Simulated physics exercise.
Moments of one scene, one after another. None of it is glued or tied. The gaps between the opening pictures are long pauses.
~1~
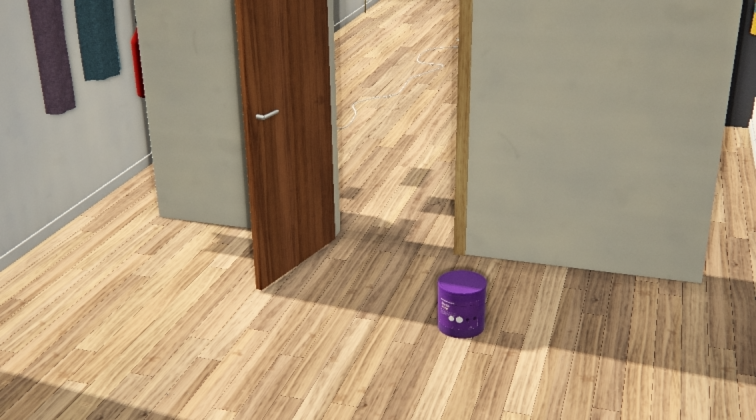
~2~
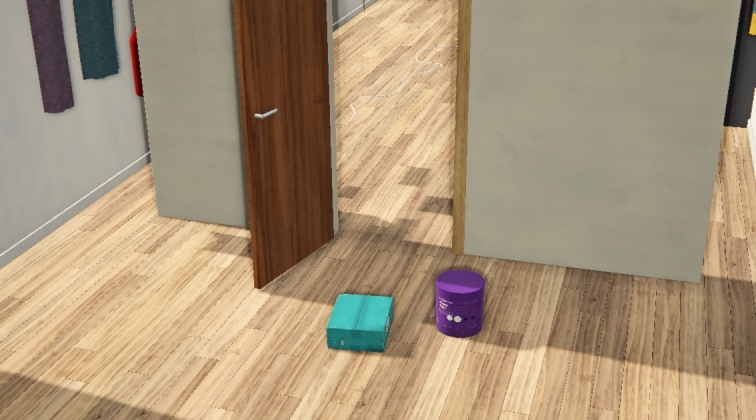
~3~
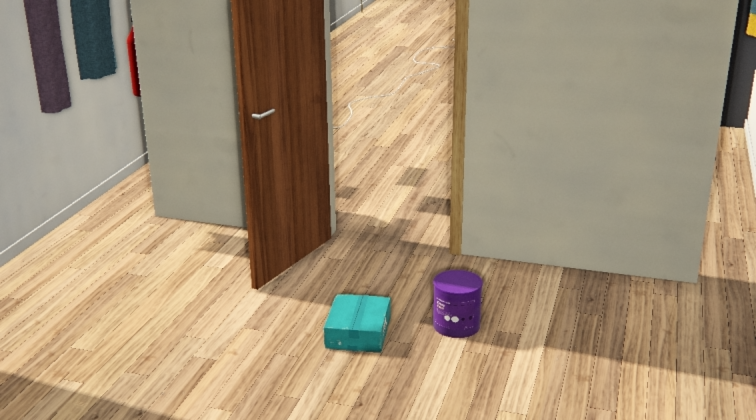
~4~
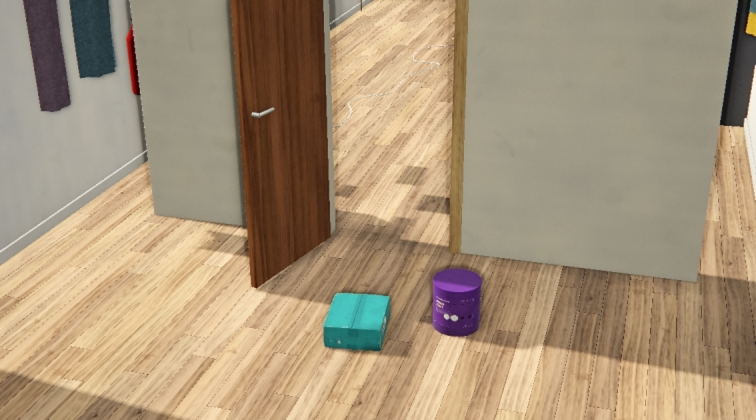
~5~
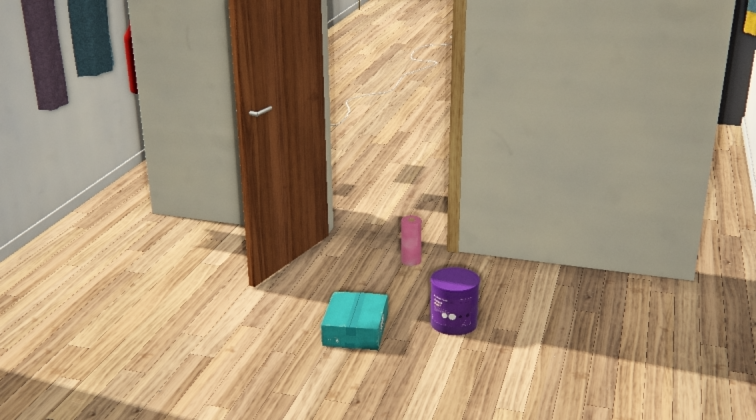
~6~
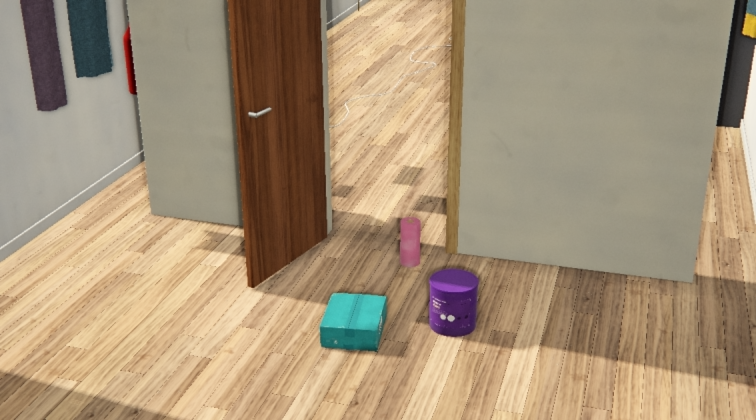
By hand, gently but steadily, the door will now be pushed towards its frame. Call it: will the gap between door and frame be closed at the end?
Yes, the gap closes.
Then, 1.40 s after the last picture, door 57° open.
Then, 2.30 s after the last picture, door 16° open; pink roll slid about its own width near (418, 237).
At rest, door 0° open; moved from the start, pink roll; the other 2 in place. Seen from the same camera at the end, pink roll near (431, 224).
